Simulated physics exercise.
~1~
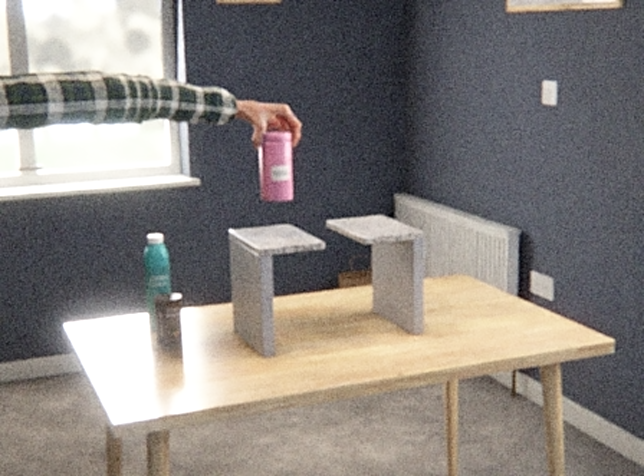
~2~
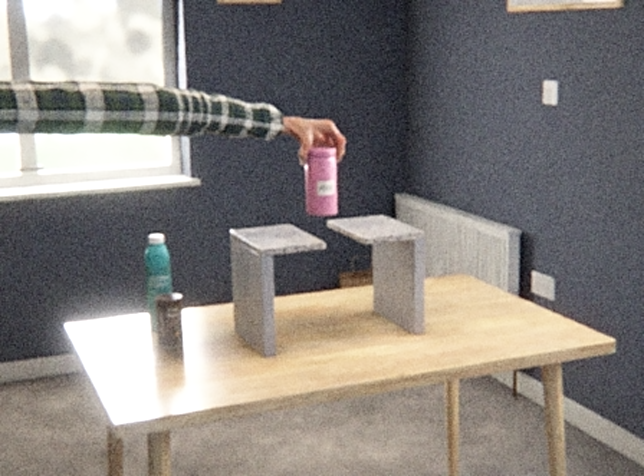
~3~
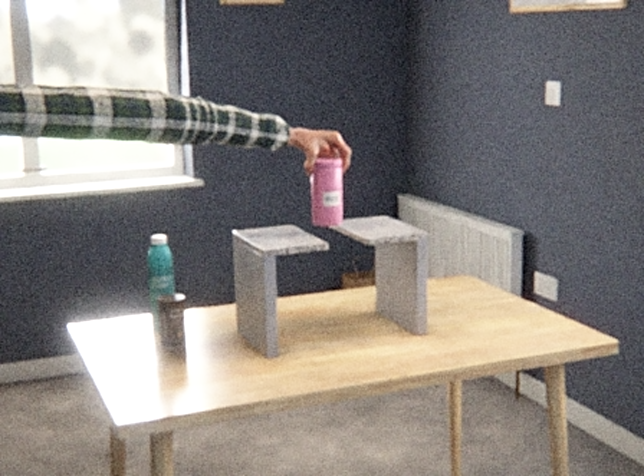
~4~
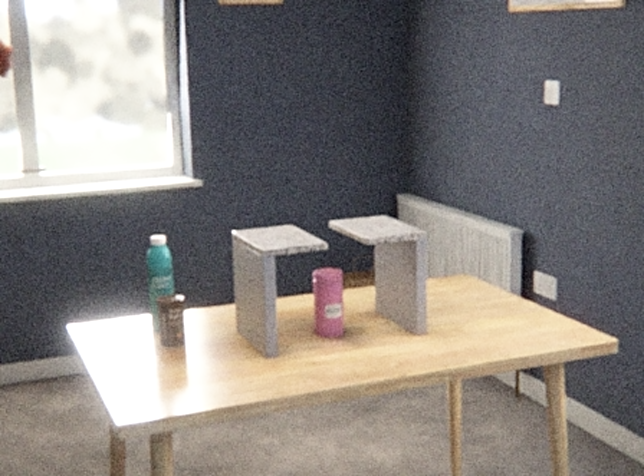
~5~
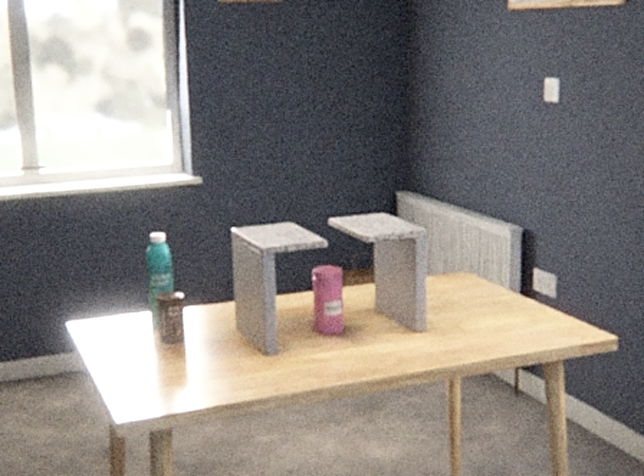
On a wooden table near a window, a hand carried a pink jar to the right over the gap in a gray stand, lowered it and let go, and the jar dropped through, ending upright on the table between the two supports.
